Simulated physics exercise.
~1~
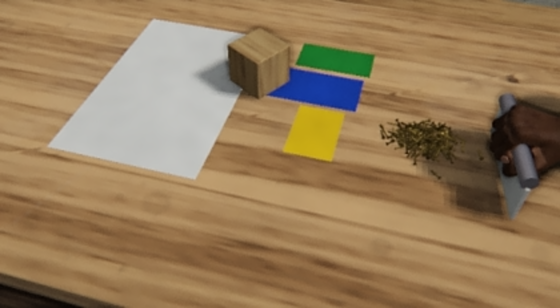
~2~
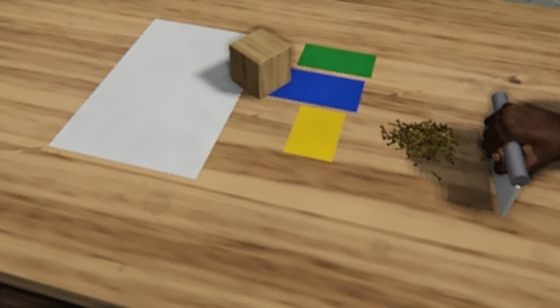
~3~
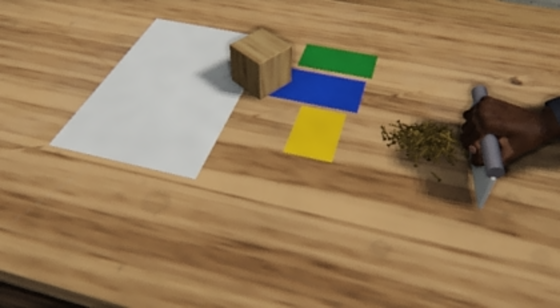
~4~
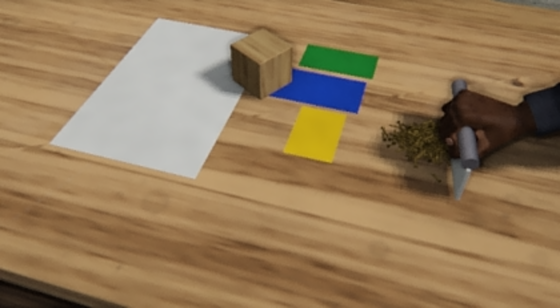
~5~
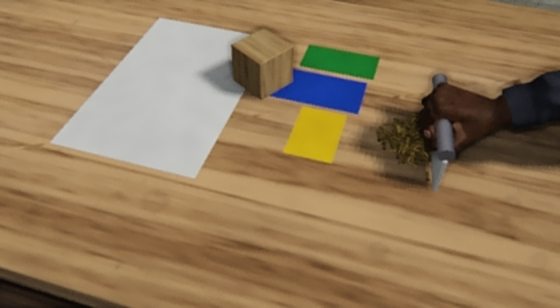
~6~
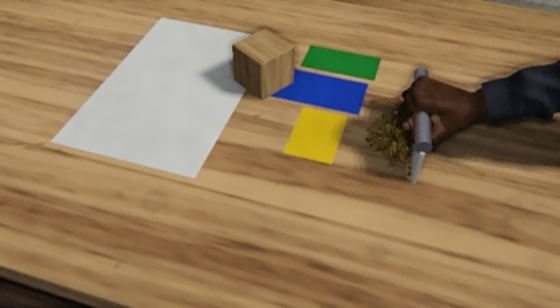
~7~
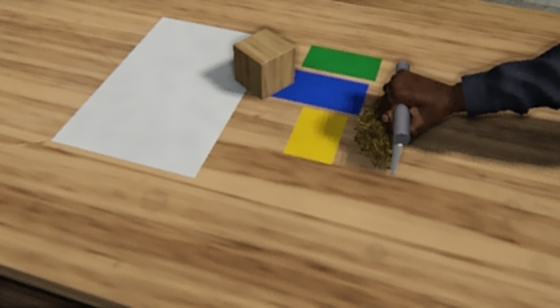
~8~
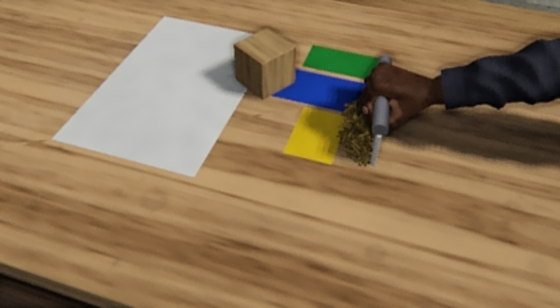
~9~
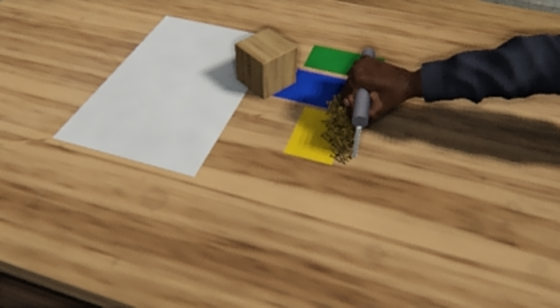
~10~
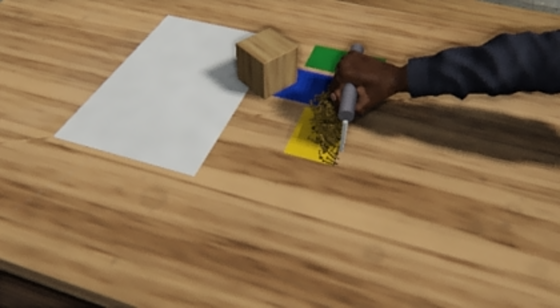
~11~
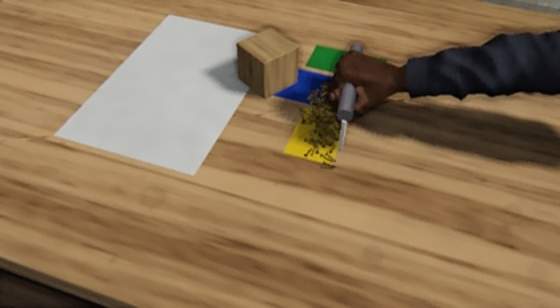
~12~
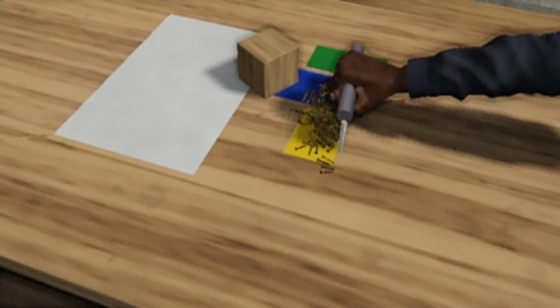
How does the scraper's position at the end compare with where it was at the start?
At the start the scraper was near the right edge of the view, to the right of the pile. By the end it was well to the left and a little further up, resting beside the yellow and blue mats.
